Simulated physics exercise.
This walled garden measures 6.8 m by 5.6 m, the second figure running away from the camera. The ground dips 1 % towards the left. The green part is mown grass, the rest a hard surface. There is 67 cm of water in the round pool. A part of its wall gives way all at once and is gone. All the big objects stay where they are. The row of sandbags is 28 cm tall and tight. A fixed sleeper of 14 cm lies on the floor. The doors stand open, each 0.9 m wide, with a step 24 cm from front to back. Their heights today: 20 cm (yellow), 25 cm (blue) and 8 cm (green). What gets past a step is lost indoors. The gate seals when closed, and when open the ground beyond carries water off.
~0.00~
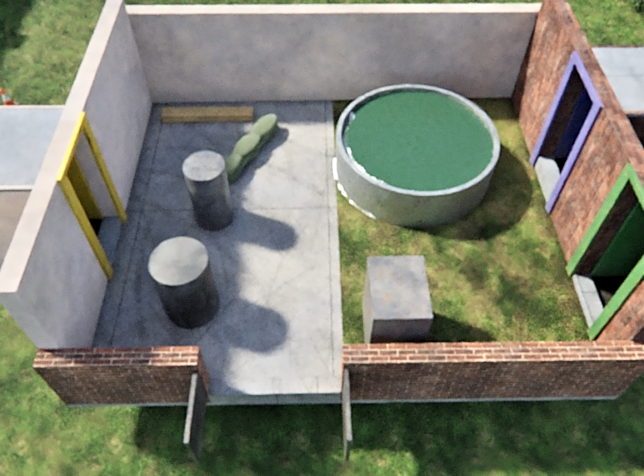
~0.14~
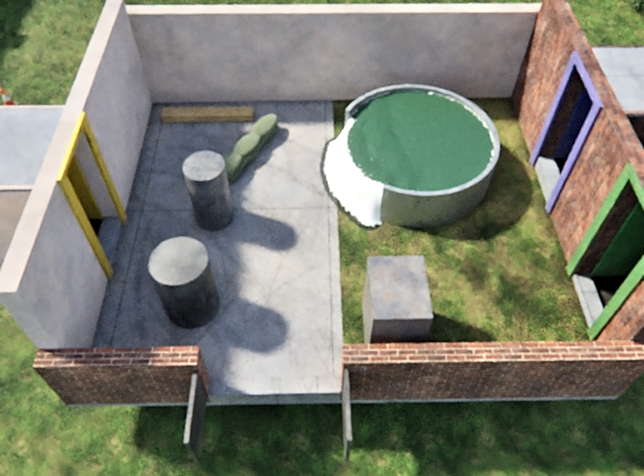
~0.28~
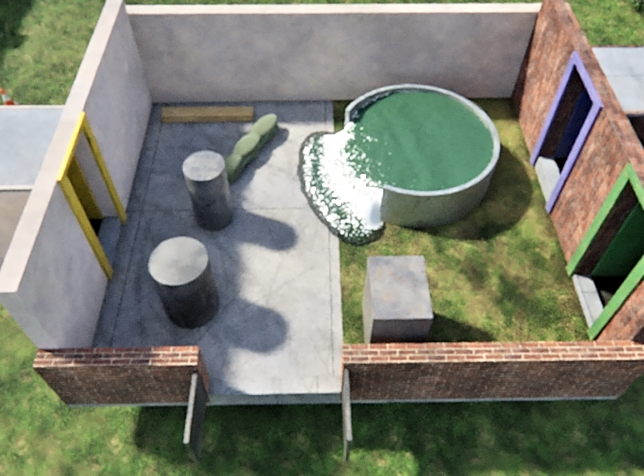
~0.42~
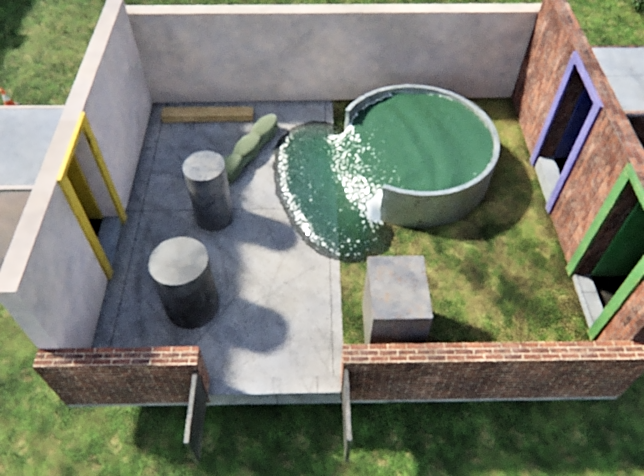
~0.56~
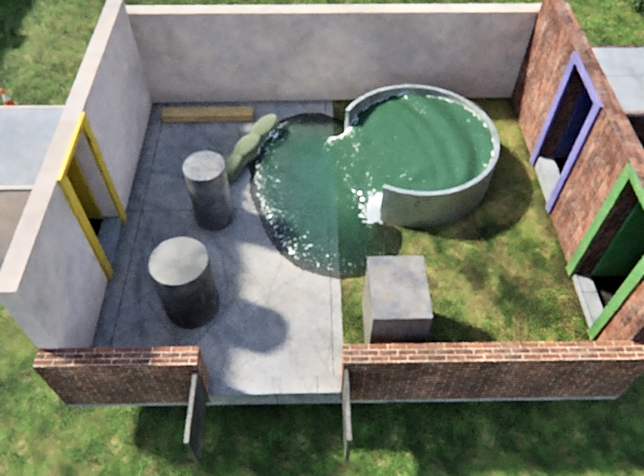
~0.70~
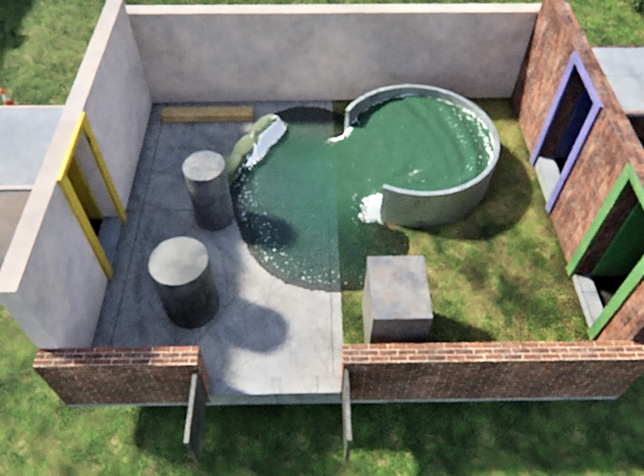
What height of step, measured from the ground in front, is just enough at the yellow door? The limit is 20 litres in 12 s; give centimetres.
It would have to be roughly 18 cm high.
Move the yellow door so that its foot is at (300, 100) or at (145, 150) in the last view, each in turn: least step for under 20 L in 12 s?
About 13.0 and 11.5 cm.
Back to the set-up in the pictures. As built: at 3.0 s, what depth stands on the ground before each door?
In cm: Yellow 22, blue 0, green 0.
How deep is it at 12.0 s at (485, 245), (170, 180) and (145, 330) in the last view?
About 2, 7 and 9 cm.
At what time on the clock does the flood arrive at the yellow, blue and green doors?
Arrival: Yellow 1.8 s, blue 8.5 s, green not in the 12 s.
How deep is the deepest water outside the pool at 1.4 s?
Up to some 48 cm.
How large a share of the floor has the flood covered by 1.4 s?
Near 40 per cent is wet.
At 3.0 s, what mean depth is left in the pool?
Some 20 cm.
After 1.4 s water covers 40 % of the floor, deepest (48 cm) near (239, 201); it has not reached the yellow door.
After 3.0 s water covers 65 % of the floor, deepest (28 cm) near (219, 284); 22 cm at the yellow door, 7 litres in over its 20 cm step.
After 12.0 s water covers 90 % of the floor, deepest (11 cm) near (102, 307); 10 cm at the yellow door, 14 litres in over its 20 cm step.
At the yellow door as built, the water arrived by 1.8 s and peaked near 24 cm at 2.8 s.
Run again over the same 12 s with other heights there, 29 litres in over 16.5 cm, 8 litres over 22 cm. The limit of 20 litres is kept from about 18 cm up.
